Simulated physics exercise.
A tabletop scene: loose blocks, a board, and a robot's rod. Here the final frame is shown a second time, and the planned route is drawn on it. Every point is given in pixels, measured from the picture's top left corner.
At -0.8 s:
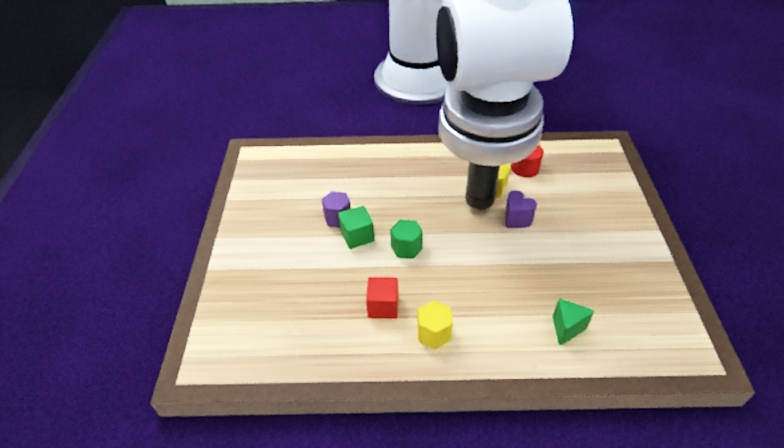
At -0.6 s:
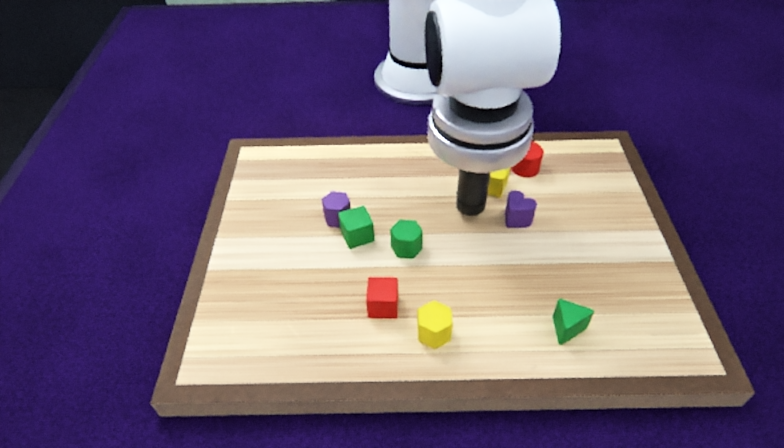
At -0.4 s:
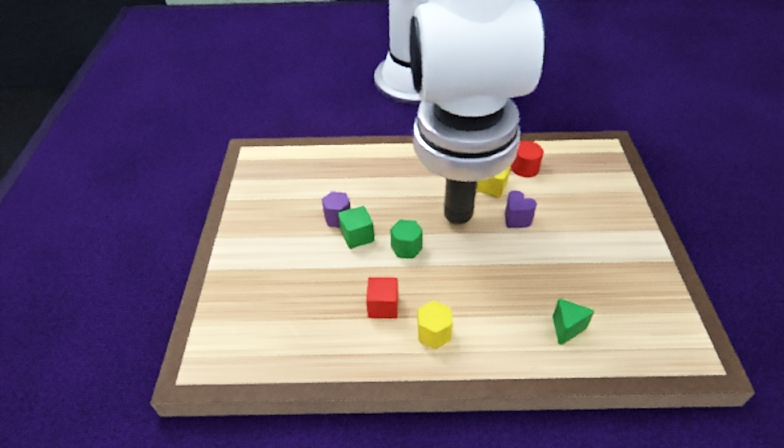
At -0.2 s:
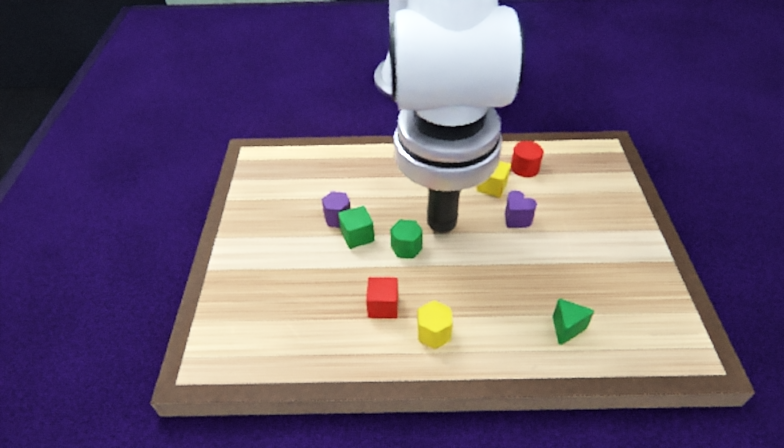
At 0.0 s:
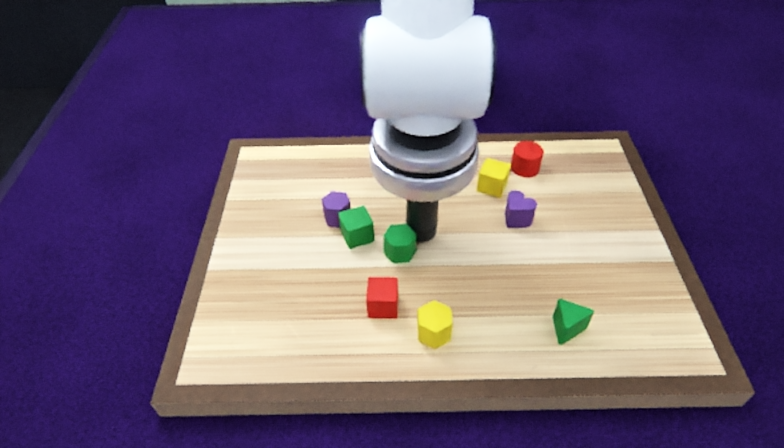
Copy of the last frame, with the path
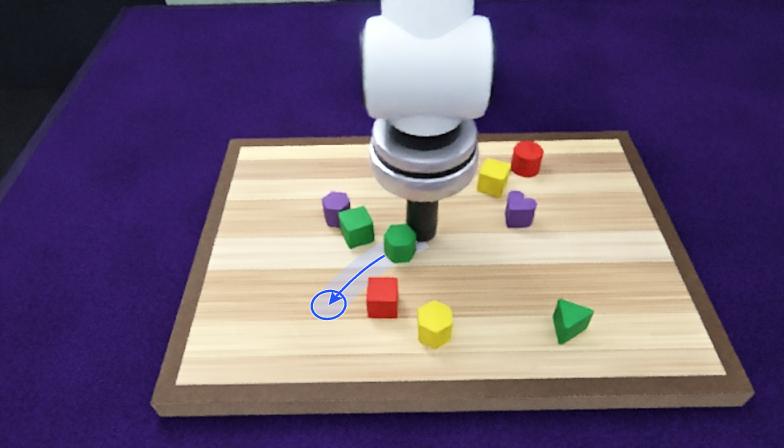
A white robot arm moved its black rod left and toward the front across a wooden board of colourful blocks, then nudged the green six-sided block slightly left while the others stayed still.
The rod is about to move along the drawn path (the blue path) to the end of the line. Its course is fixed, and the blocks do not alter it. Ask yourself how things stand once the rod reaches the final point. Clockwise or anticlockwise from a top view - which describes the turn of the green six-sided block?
Counterclockwise from above.
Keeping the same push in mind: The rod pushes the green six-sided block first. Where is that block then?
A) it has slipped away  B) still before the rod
The correct letter is B.
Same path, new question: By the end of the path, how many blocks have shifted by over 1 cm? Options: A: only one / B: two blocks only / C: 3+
A.
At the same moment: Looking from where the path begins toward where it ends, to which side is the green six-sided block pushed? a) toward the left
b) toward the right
(a)
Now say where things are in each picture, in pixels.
The first frame shows lower end of the rod at (480, 200), tops of blocks, green four-sided block at (356, 218), green six-sided block at (407, 230).
The second frame shows rod at (471, 206), blocks as before.
The third frame shows rod at (458, 214), blocks as before.
The fourth frame shows rod at (442, 222), blocks as before.
The fifth frame shows rod at (422, 231), green four-sided block at (356, 218), green six-sided block at (400, 234).
The drawn path runs from (421, 237) via (372, 264), ending at (329, 305).
One third of the way, rod at (387, 248); green six-sided block at (369, 256), turned 30° anticlockwise.
Two thirds of the way, rod at (356, 271); green six-sided block at (339, 283), turned 40° anticlockwise.
At the end, rod at (328, 299); green four-sided block not moved; green six-sided block at (311, 314), turned 45° anticlockwise.
